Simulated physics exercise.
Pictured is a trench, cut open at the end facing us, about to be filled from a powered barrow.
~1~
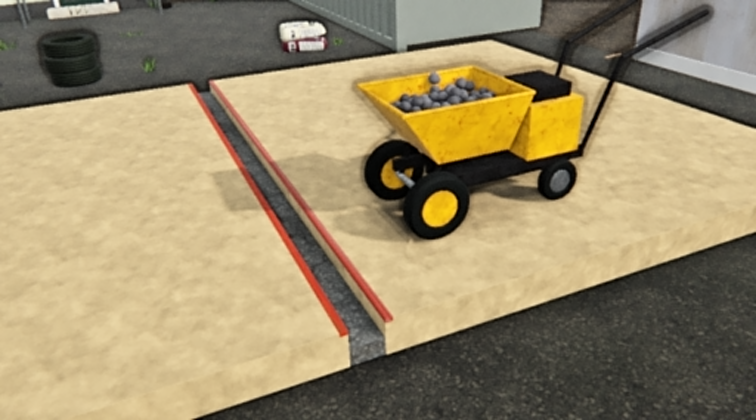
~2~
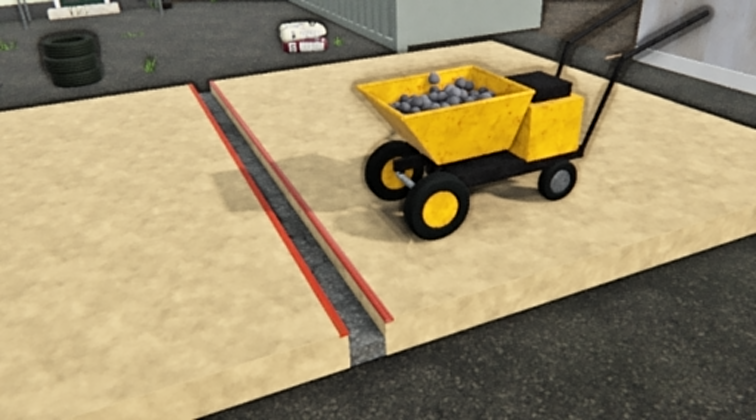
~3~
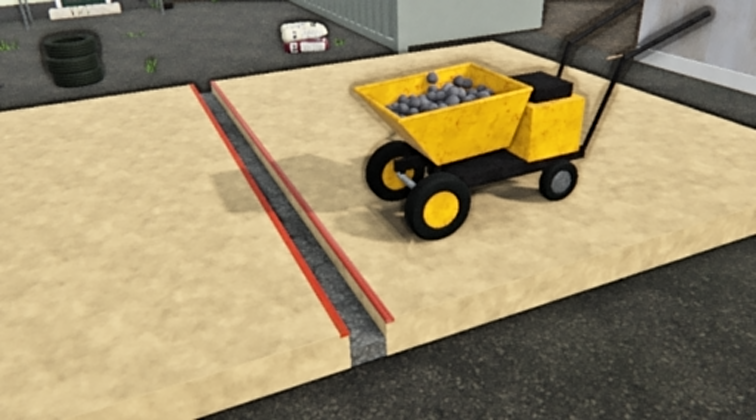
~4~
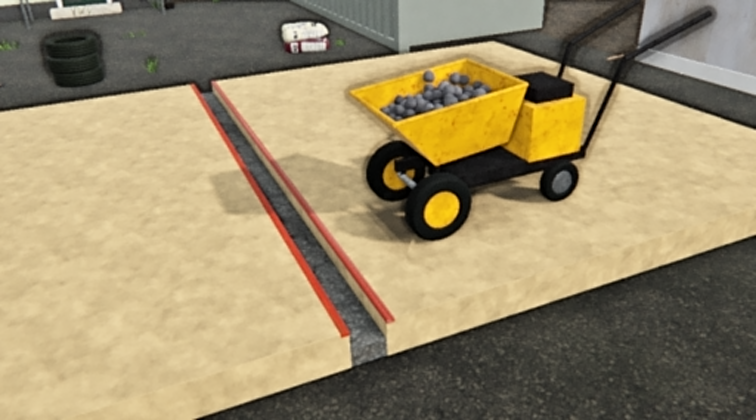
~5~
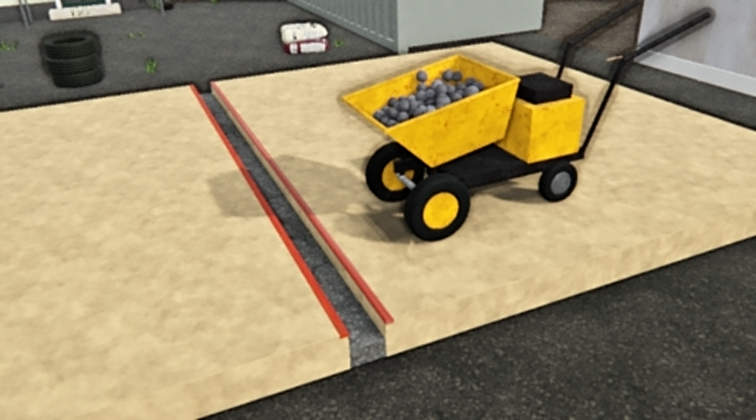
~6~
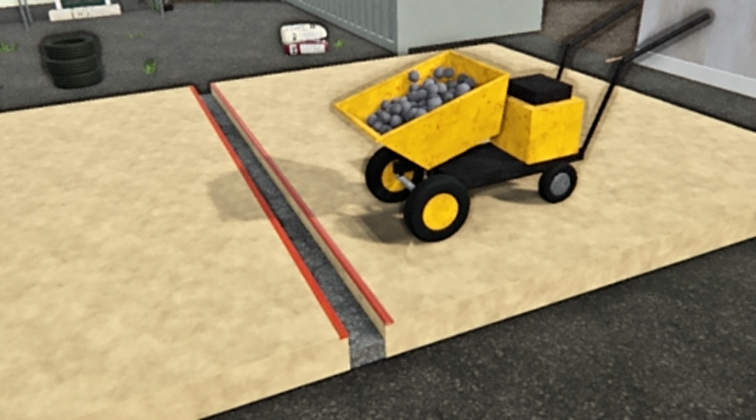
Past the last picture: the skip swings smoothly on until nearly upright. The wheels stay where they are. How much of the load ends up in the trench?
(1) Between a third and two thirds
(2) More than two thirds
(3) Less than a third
Between a third and two thirds.
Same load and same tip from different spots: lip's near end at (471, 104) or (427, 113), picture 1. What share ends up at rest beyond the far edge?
I'd expect close to 0 per cent and then close to 20 per cent.
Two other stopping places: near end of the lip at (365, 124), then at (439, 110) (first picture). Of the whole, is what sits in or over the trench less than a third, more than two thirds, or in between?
Spot one gives under a third, spot two gives one to two thirds.
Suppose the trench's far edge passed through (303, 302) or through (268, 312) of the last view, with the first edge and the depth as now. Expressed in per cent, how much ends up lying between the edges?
60 % then 90 %, roughly.
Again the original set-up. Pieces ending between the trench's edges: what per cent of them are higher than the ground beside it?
My best guess is some 40 per cent.
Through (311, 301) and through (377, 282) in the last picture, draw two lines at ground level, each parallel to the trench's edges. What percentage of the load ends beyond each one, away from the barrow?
I'd say about 30 and about 80 in a hundred.
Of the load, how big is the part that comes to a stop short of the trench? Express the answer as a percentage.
Roughly 0 percent.
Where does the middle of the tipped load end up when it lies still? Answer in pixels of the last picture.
Somewhere around (298, 241) in the last picture.
Soon, skip tipped steeply; all in the skip.
A while on, skip tipped right over; most in the skip; a small part in or heaped over the trench; a stray few beyond it; a stray few falling.
Towards the end, skip tipped right over; about a third in the skip; about a third in or heaped over the trench; about a third beyond it.
Finally, skip tipped right over; a small part in the skip; about half in or heaped over the trench; about a third beyond it.
